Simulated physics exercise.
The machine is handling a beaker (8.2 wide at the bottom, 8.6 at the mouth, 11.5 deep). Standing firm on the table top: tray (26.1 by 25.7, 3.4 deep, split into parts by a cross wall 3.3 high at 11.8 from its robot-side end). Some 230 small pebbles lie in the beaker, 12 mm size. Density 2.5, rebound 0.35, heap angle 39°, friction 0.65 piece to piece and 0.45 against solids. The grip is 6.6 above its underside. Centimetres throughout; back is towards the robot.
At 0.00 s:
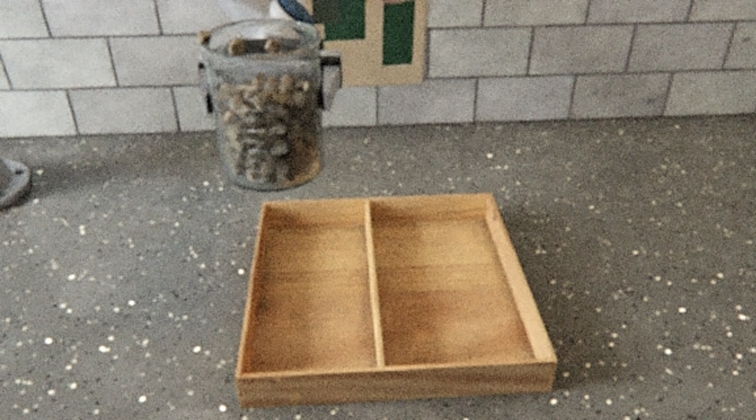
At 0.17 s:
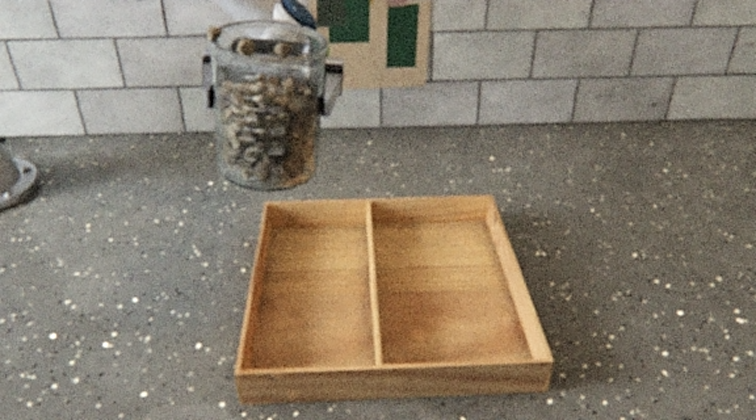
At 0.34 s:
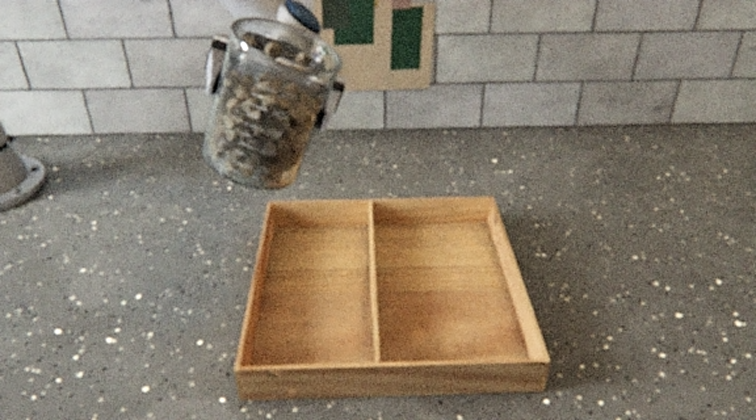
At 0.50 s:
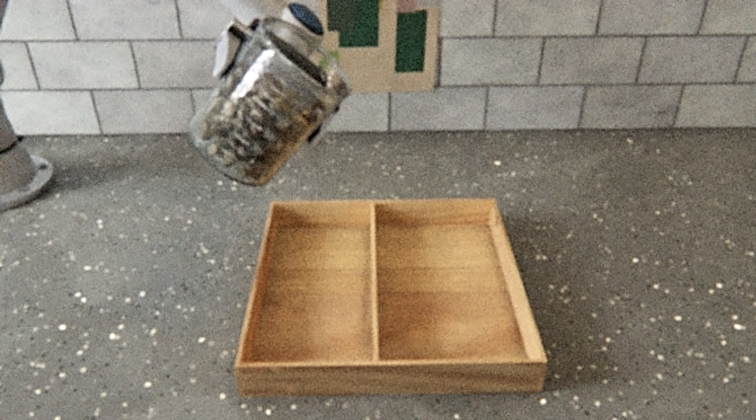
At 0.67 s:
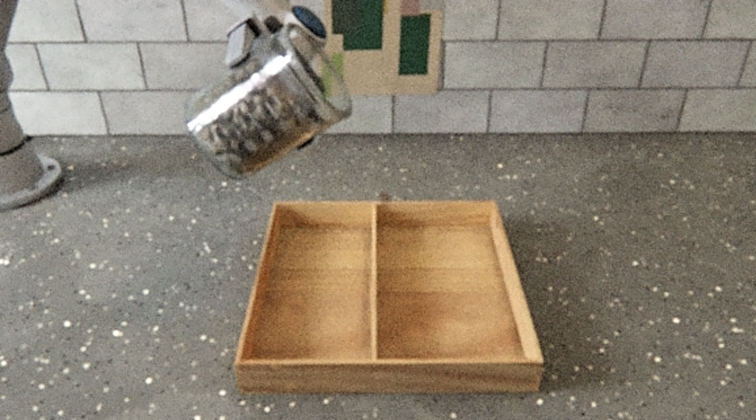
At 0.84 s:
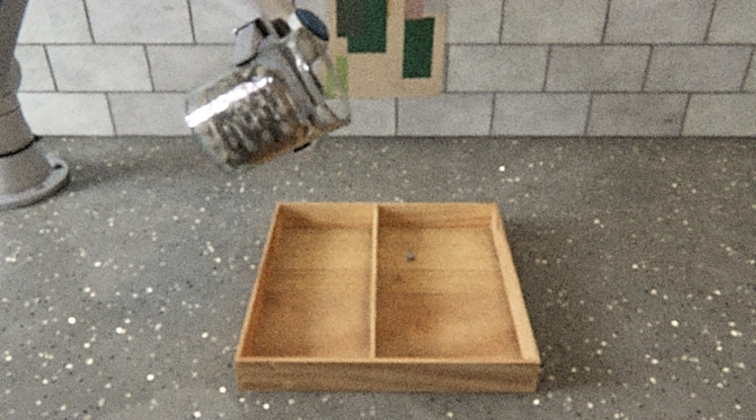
The footage shows a clear beaker of small pebbles held above a divided wooden tray on a speckled grey countertop; the machine gradually tilts it steeply to the right, and a single pebble drops into the tray's right-hand section.
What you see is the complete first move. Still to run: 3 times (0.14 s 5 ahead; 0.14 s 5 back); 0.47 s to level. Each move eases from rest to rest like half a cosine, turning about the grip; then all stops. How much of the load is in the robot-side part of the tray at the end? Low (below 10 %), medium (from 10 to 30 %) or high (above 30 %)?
A low share, below 10 %, ends in the robot-side part of the tray.
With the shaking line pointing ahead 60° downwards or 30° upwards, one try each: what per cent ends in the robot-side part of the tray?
Some 0 and 5 per cent.
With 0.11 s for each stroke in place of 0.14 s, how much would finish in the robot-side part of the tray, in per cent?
Then about 5 per cent.
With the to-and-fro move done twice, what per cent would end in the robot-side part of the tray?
In that case some 0 per cent.
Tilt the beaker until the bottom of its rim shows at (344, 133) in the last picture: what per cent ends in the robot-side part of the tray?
About 10 per cent.
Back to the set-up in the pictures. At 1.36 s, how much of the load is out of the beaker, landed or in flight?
About 5 per cent by then.
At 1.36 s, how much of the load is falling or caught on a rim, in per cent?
About 2 per cent.
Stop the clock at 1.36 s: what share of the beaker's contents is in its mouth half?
Some 35 per cent.
After 1.36 s, tilted 62° forward, highest piece 24 above the table; 212 in the beaker, 9 in the far-side part, 1 in the robot-side part, 4 in flight or on a rim.
After 1.89 s, tilted 37° forward, highest piece 24 above the table; 209 in the beaker, 12 in the far-side part, 5 in the robot-side part.
After 2.35 s, level, highest piece 27 above the table; 209 in the beaker, 12 in the far-side part, 5 in the robot-side part.
After 3.40 s, level, highest piece 26 above the table; 209 in the beaker, 12 in the far-side part, 5 in the robot-side part.
At rest, 209 in the beaker, 12 in the far-side part, 5 in the robot-side part. That is 2 % in the robot-side part of the tray.
